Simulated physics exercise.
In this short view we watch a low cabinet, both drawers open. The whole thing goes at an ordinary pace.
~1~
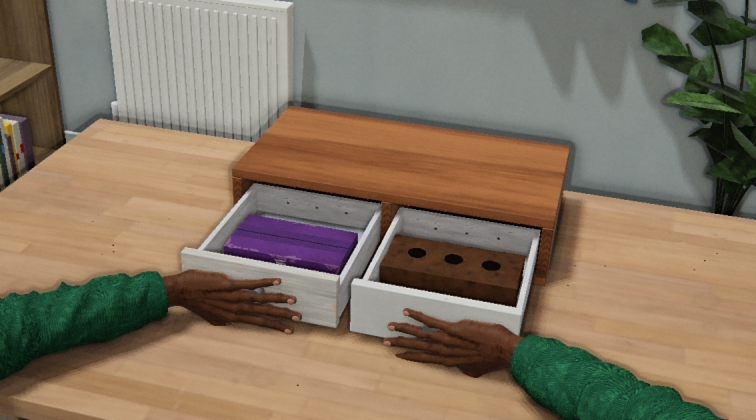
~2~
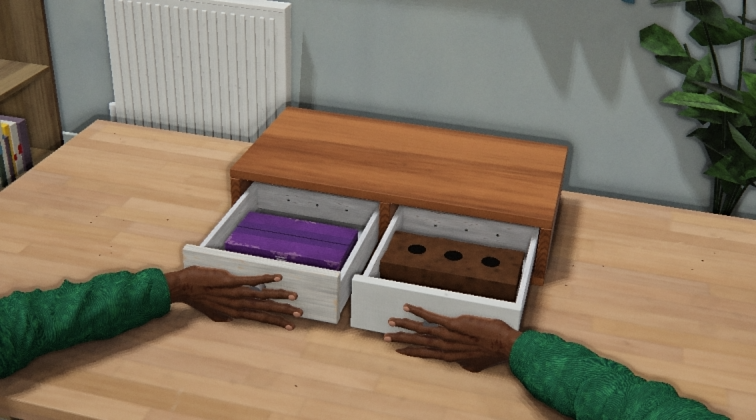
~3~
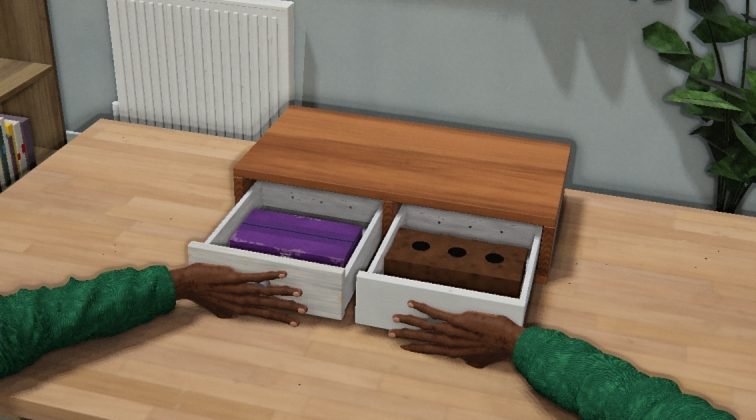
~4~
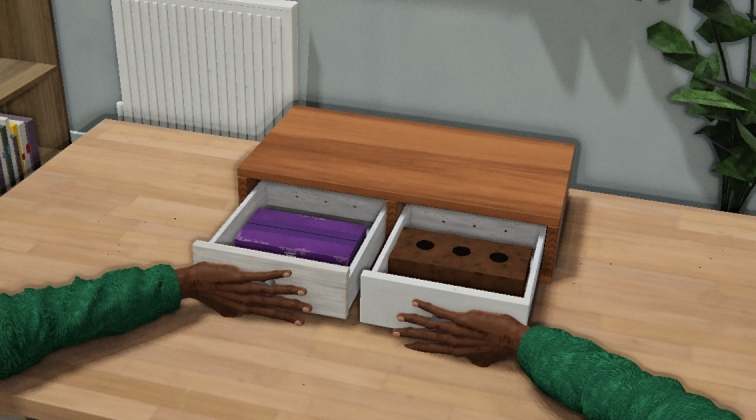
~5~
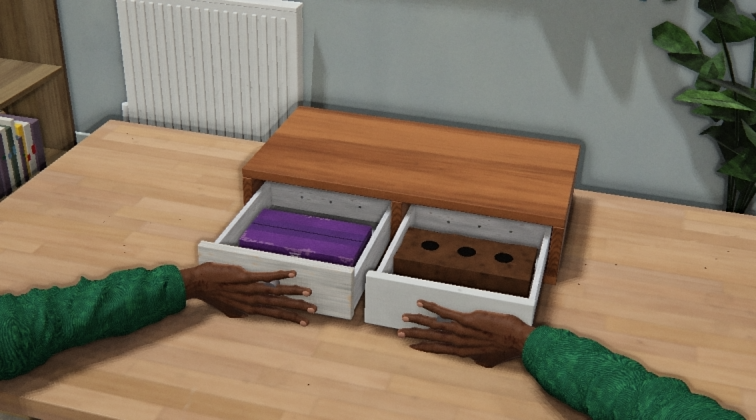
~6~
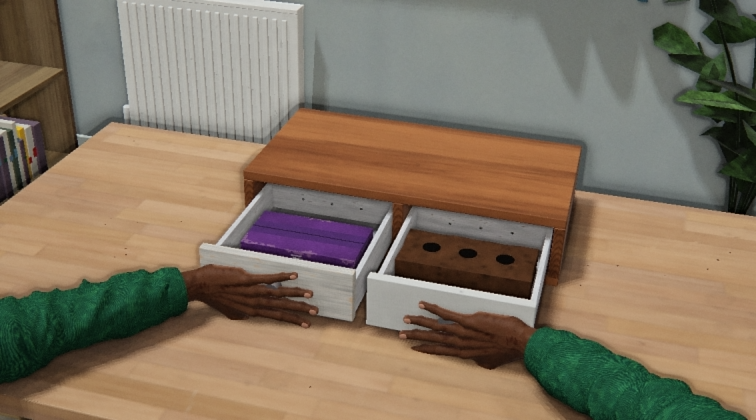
Two dark hands in green sleeves rest against the fronts of two open white drawers in a low wooden cabinet, barely moving. The left drawer holds a purple box and the right a brown brick with three holes, and both stay wide open as the whole view shifts very slightly.
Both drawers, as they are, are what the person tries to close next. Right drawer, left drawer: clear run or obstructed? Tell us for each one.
The right drawer should make it in; the left drawer should make it in.
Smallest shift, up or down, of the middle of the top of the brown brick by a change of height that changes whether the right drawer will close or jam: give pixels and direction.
Some 16 pixels, up.
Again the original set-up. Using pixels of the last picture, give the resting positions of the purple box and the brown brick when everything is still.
Purple box: (349, 182); brown brick: (491, 200).
Then, 0.42 s on from there, right drawer starting in; left drawer starting in.
Then, 0.70 s on from there, right drawer about half in; left drawer about half in.
In the end, the right drawer closes; the left drawer closes.
